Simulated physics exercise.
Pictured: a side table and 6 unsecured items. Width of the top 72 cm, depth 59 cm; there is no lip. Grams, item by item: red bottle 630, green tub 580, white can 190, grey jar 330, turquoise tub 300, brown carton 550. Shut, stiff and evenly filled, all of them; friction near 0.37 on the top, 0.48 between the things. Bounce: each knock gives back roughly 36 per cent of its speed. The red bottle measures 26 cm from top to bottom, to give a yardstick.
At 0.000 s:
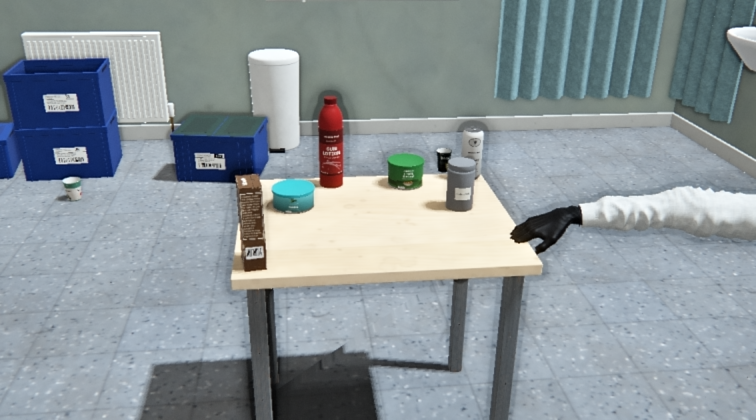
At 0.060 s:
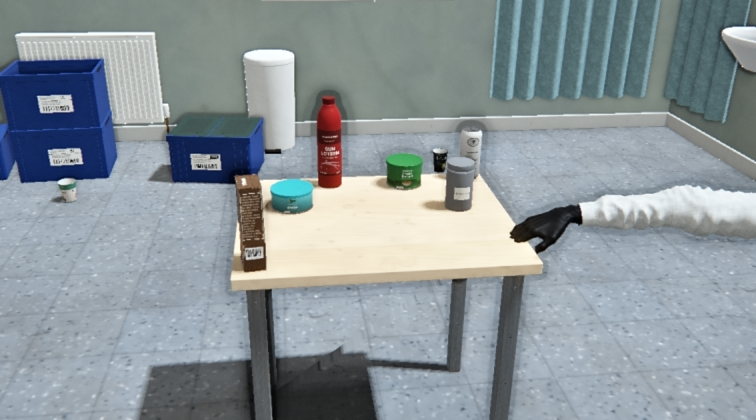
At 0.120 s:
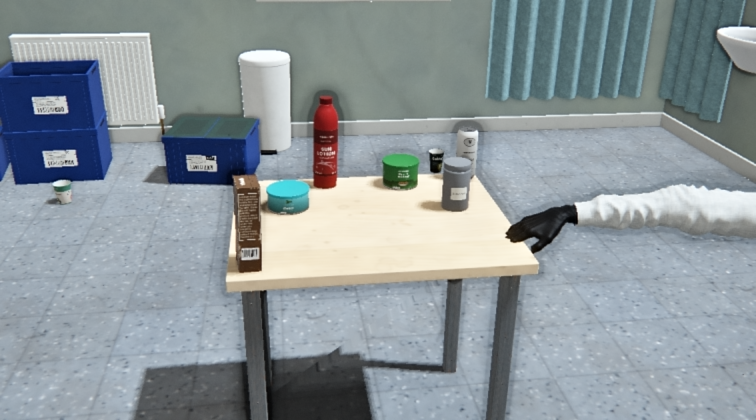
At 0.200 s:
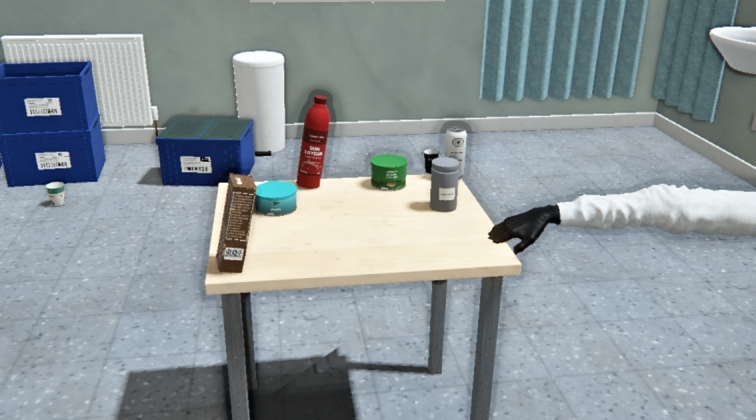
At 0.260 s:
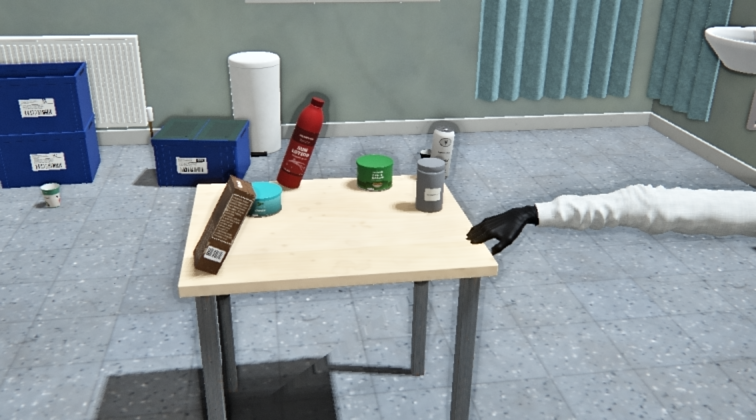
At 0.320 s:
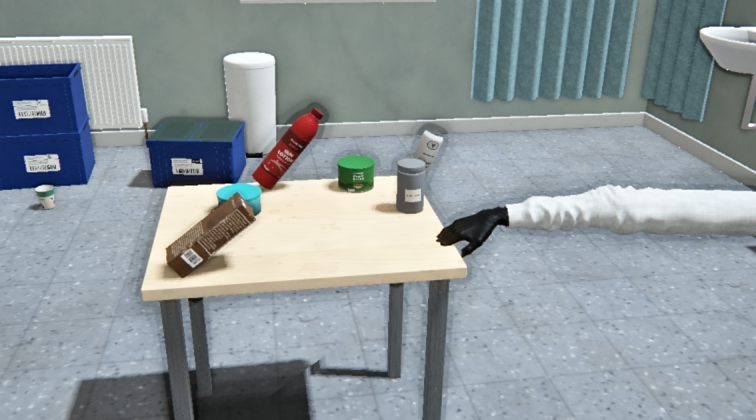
A pale wooden table with dark legs stands in a grey-tiled room, seen from the front and slightly above, with blue boxes, a radiator and a white bin behind. On it are a brown carton at left, turquoise and green tubs, a red bottle, a grey jar, a dark cup and a white can. A black-gloved, white-sleeved arm stays by its right edge as the table slides left with increasing speed, the carton, bottle and can leaning right, while the view drifts slightly.
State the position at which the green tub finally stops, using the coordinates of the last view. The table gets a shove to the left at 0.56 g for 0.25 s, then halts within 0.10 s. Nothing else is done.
Final position of the green tub: (324, 176).
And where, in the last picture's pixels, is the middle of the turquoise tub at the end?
It ends up at about (183, 204).
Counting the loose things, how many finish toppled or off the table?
The number is 3.
By 0.52 s, table shifted 24 cm; green tub 2 cm from its spot near (324, 176); brown carton on its side; red bottle tilted 75°.
By 0.82 s, table shifted 24 cm; green tub 3 cm from its spot near (324, 176); brown carton on its side; red bottle on its side.
By 1.62 s, table shifted 24 cm; red bottle now off the table; green tub 3 cm from its spot near (324, 176); brown carton on its side.
When it is over (1.8 s), off the table, red bottle and white can; lying over on the table, brown carton; the other 3 within 5 cm of the start. End places, in pixels of the last picture, green tub near (324, 176).
